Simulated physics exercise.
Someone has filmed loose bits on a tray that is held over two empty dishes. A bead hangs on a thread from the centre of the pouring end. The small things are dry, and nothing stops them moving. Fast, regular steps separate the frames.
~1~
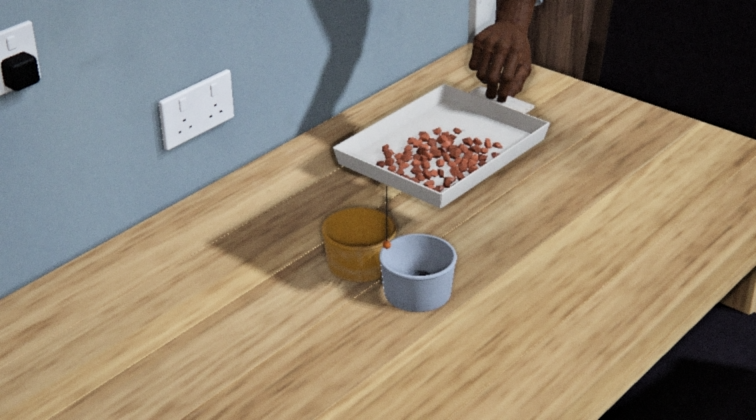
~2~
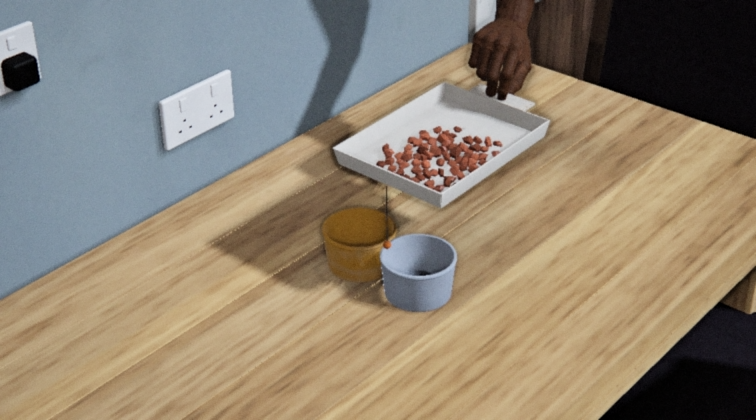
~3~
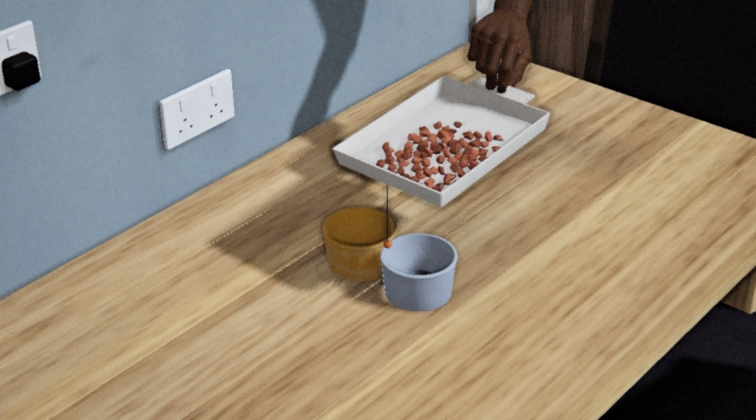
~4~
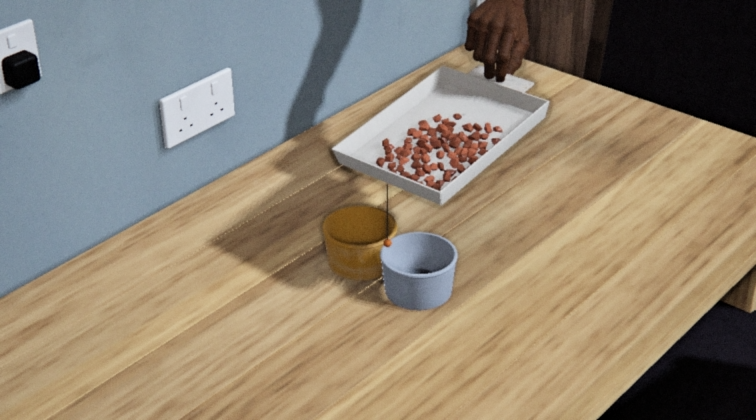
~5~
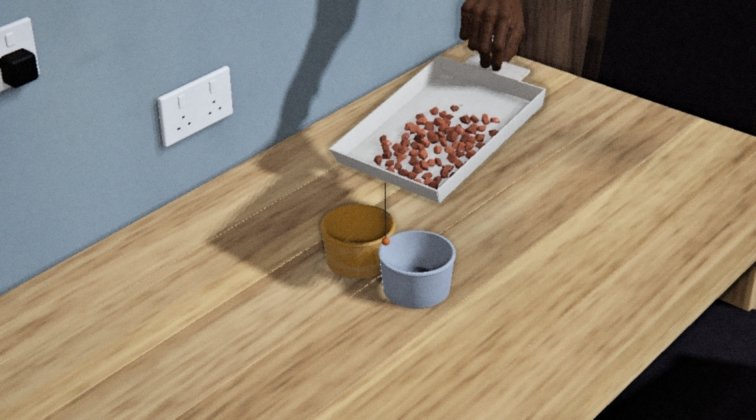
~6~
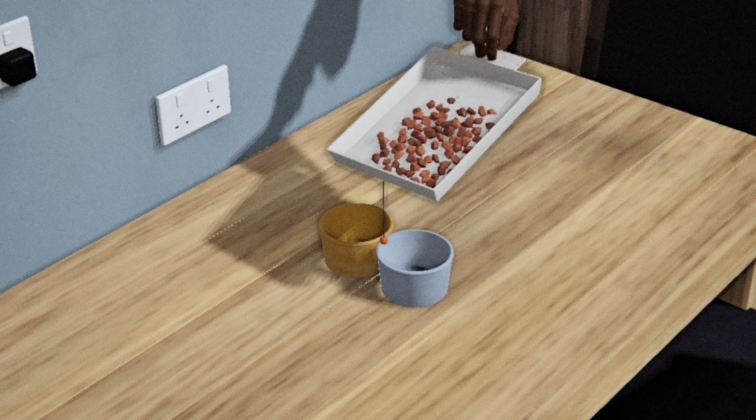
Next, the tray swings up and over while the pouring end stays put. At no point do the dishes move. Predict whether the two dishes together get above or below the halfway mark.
Below.
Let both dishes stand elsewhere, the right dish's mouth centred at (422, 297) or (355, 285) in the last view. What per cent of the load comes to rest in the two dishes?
First placement: 50 per cent; second placement: 60 per cent.
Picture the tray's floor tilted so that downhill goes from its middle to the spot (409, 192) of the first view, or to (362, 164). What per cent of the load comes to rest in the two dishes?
First heading 0 %, second heading 60 %.
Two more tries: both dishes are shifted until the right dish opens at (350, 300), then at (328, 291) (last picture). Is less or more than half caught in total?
In the first position shy of half, in the second shy of half.
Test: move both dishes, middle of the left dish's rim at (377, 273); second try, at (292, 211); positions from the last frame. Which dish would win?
Try 1: The dish at left; try 2: The dish at right.
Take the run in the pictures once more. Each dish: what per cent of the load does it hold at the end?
The left dish keeps near 0 in a hundred, the right dish near 0 in a hundred.
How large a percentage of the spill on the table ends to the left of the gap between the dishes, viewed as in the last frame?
Share to the left: Near 90 per cent.
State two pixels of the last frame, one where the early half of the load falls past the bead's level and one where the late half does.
Earlier portion about (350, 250); later portion about (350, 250).
Soon after the last picture, tray tipped steeply; all on the tray.
A little later, tray tipped right over; about two thirds on the tray; a small part outside both; about a quarter in the air.
Later still, tray tipped past a quarter turn; a stray few in the left dish; nearly all outside both.
At rest, tray tipped past a quarter turn; none in the right dish; a stray few in the left dish; nearly all outside both.
